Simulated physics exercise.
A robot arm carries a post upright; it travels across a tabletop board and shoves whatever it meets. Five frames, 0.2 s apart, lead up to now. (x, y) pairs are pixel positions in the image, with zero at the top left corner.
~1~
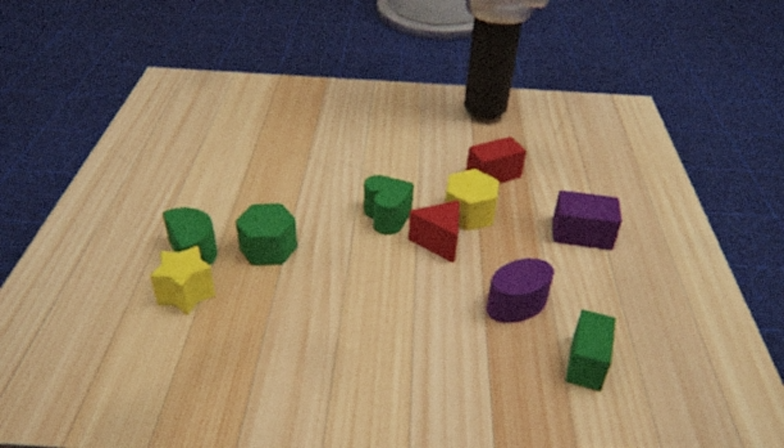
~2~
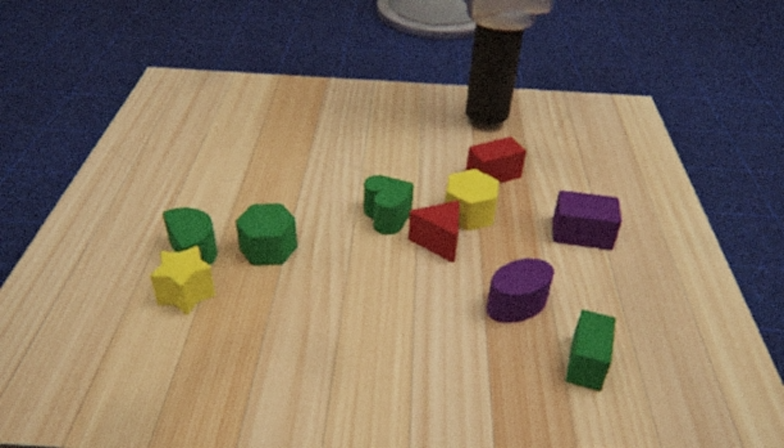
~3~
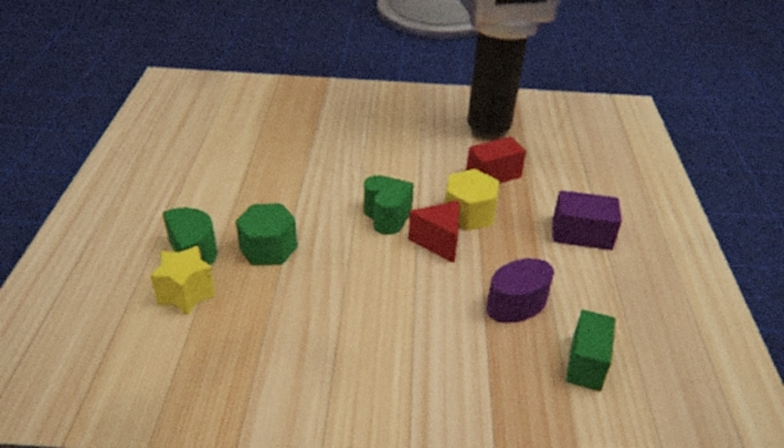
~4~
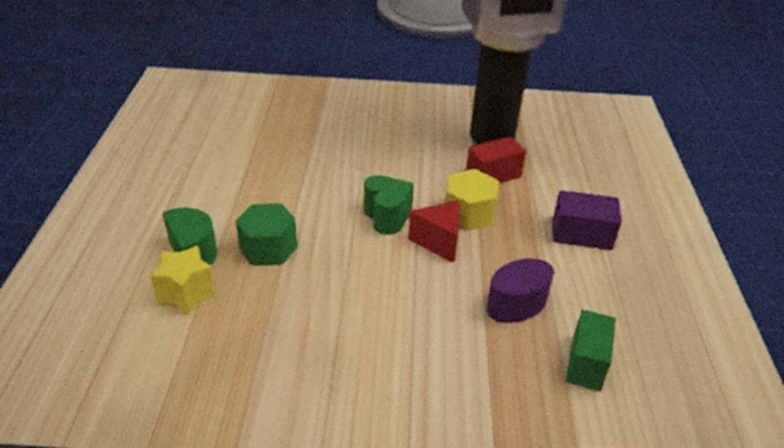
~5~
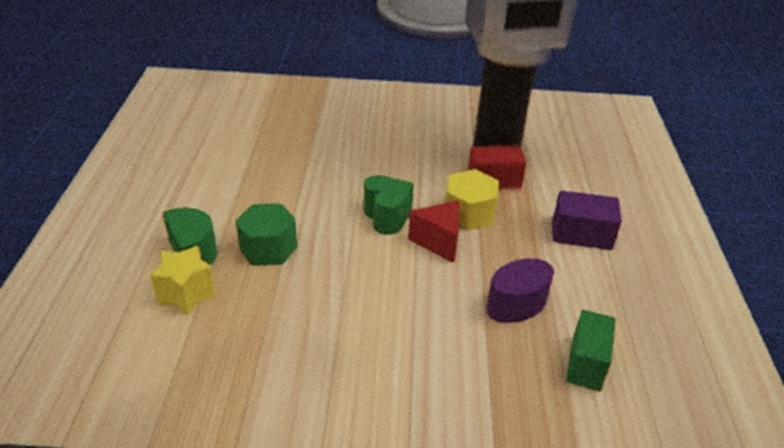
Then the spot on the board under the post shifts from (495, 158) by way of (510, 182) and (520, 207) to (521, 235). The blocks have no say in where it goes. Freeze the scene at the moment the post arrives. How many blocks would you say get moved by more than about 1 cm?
Of all the blocks, three or more travel more than a centimetre.
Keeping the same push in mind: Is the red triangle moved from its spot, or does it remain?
The red triangle will not stay where it is.
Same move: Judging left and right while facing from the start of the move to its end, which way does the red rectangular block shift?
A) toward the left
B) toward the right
B: Toward the right.
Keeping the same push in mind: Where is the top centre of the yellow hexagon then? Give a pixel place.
It should be at about (440, 207).
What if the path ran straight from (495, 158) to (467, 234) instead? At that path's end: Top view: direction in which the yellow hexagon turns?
Looking down, my answer is that the yellow hexagon rotates anticlockwise.
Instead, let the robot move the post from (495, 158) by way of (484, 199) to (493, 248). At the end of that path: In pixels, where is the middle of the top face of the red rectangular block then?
Located at (486, 250).
On the path given first. One third of the way, post (512, 174); red triangle (438, 217); yellow hexagon (469, 190); red rectangular block (501, 177), turned 50° clockwise.
Two thirds of the way, post (521, 199); red triangle (423, 227), turned 30° anticlockwise; yellow hexagon (453, 202), turned 35° clockwise; red rectangular block (496, 200), turned 75° clockwise.
At the end, post (523, 227); red triangle (413, 230), turned 55° anticlockwise; yellow hexagon (440, 207), turned 50° clockwise; red rectangular block (484, 214), turned 95° clockwise; purple rectangular block still.
